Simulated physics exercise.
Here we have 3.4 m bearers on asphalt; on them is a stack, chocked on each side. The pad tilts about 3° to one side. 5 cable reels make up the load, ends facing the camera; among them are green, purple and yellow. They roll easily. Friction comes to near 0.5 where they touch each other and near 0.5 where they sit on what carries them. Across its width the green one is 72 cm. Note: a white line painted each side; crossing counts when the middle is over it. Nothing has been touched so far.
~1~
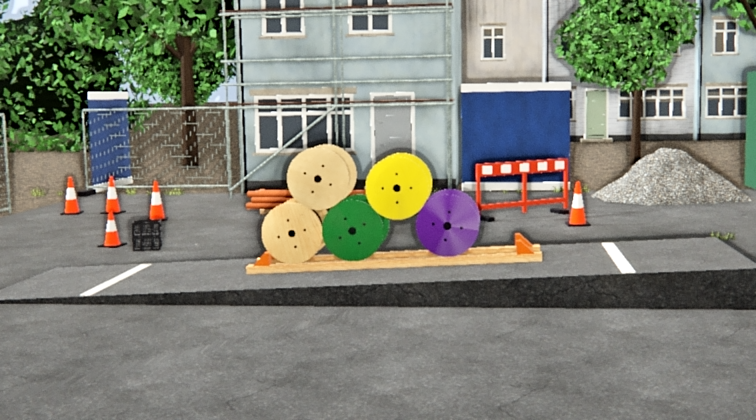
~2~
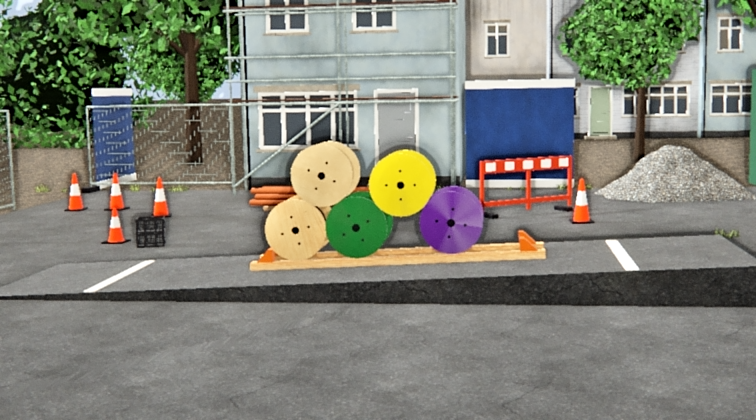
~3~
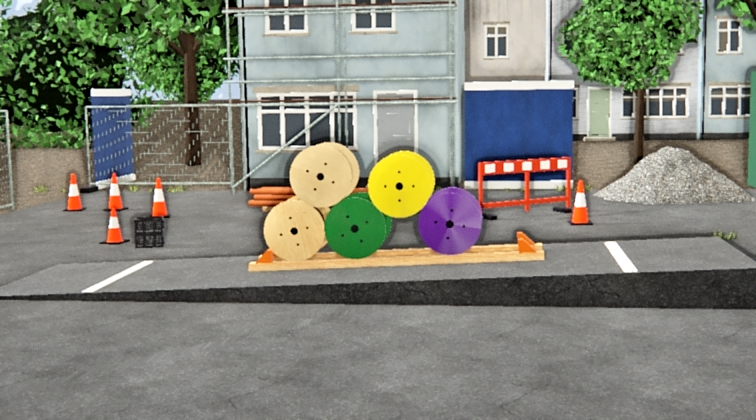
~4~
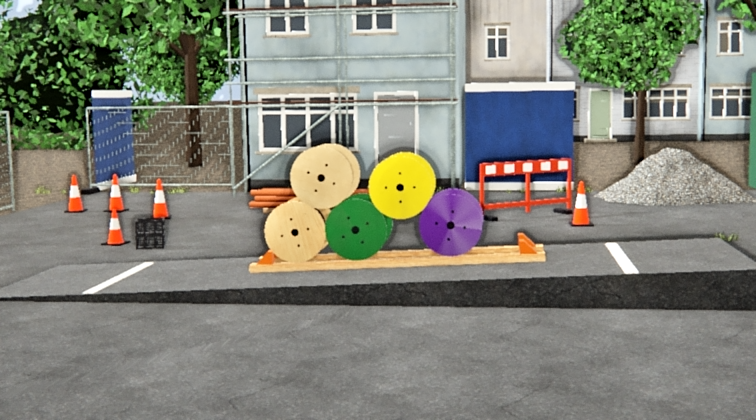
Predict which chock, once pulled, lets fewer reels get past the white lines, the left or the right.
The right-hand chock.
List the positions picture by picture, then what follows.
Green (352, 231), purple (447, 226), yellow (397, 188); the pad slopes 3° down to the left; 3 of the 5 form the bottom row; at rest, in the first frame.
Green (356, 228), purple (451, 223), yellow (401, 185); at rest, in the second frame.
Green (355, 229), purple (450, 224), yellow (399, 186); both chocks in; lines at (115, 280) and (618, 258); at rest, in the third frame.
Green (356, 230), purple (450, 226), yellow (400, 187); nothing moves, in the fourth frame.
If it is the left, after 4.3 s, green is on the bearers, 30 cm from the bearers' left end, rolling left; purple is on the bearers, 140 cm from the bearers' left end, rolling left; yellow is up on others, 85 cm from the bearers' left end, rolling left; 0 past a line.
If it is the left, in the end, green is past the left line; purple is past the left line; yellow is past the left line; 5 past a line.
If it is the right, after 0.8 s, green is on the bearers, 130 cm from the bearers' left end; purple is on the bearers, 105 cm from the bearers' right end; yellow is up on others, 160 cm from the bearers' right end; 0 past a line.
If it is the right, in the end, green is on the bearers, 130 cm from the bearers' left end; purple is on the bearers, 105 cm from the bearers' right end; yellow is up on others, 160 cm from the bearers' right end; 0 past a line.
